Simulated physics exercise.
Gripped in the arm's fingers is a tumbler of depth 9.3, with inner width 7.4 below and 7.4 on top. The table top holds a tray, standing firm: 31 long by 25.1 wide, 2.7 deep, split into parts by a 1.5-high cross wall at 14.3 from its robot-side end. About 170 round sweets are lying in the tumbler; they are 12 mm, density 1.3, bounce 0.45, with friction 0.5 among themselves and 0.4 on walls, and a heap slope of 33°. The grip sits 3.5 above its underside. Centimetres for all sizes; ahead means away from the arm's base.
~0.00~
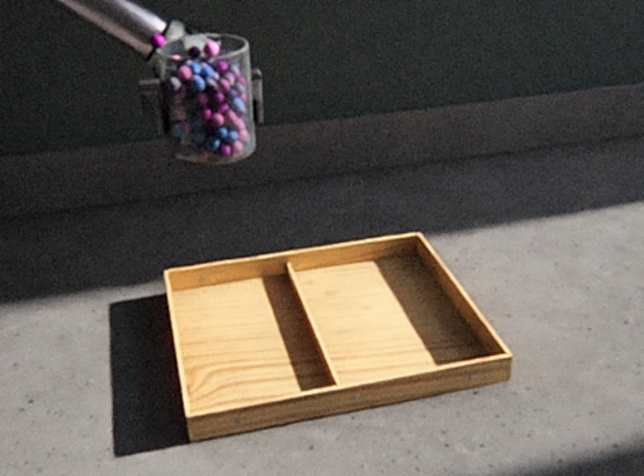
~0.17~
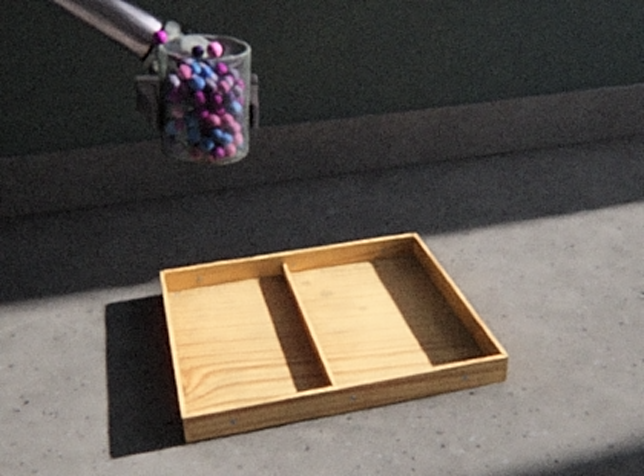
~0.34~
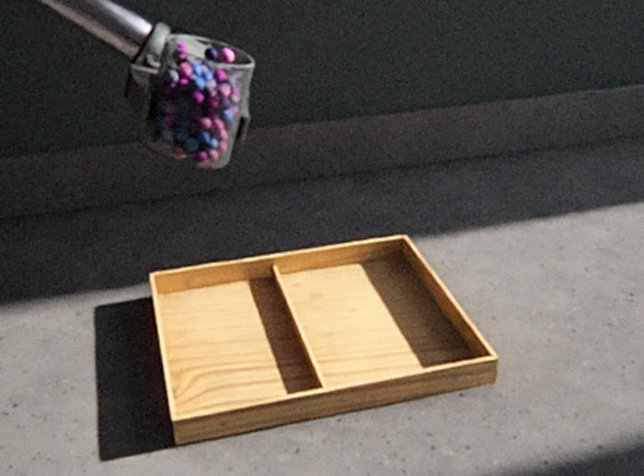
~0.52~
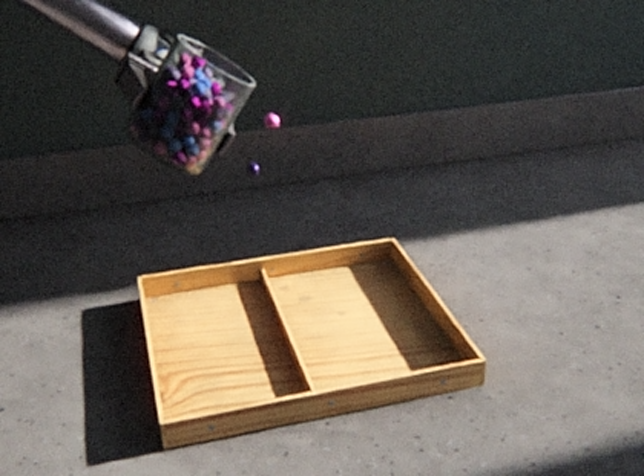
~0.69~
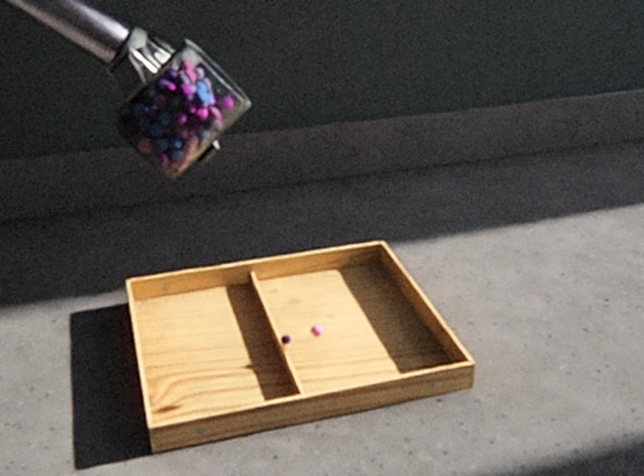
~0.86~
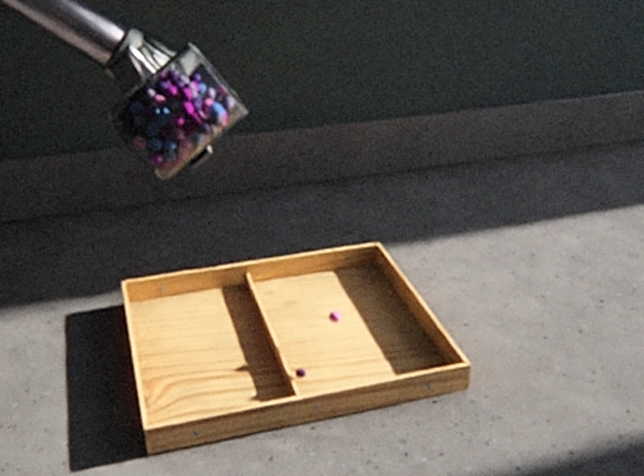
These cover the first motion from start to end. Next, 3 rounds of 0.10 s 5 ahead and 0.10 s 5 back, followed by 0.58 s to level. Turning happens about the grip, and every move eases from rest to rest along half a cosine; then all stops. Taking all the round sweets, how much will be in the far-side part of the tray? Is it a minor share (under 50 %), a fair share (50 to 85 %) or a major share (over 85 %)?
It is a minor share.
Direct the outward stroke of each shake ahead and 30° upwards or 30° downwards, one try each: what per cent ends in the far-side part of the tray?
50 and 10 %.
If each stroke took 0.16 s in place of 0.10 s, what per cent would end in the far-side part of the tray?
Estimate: Close to 5 percent.
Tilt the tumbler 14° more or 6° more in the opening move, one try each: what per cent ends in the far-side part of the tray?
Roughly 50 and 30 percent.
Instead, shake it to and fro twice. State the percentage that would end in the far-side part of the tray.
Roughly 15 percent.
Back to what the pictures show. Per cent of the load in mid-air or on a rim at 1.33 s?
I'd put it near 10 per cent.
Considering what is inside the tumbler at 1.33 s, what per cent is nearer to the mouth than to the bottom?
I'd guess about 30 percent of it.
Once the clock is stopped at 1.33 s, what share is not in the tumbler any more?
I'd put it at some 20 per cent at that point.
By 1.33 s, tilted 54° forward, highest piece 30 above the table; 136 in the tumbler, 17 in the far-side part, 3 in the robot-side part, 18 in flight or on a rim.
By 1.80 s, tilted 19° forward, highest piece 31 above the table; 120 in the tumbler, 36 in the far-side part, 8 in the robot-side part, 8 on the table or floor, 2 in flight or on a rim.
By 2.24 s, level, highest piece 31 above the table; 120 in the tumbler, 37 in the far-side part, 9 on the table or floor, 8 in the robot-side part.
By 3.29 s, level, highest piece 31 above the table; 120 in the tumbler, 37 in the far-side part, 9 on the table or floor, 8 in the robot-side part.
Final count, 120 in the tumbler, 37 in the far-side part, 9 on the table or floor, 8 in the robot-side part. That is 21 % in the far-side part of the tray.
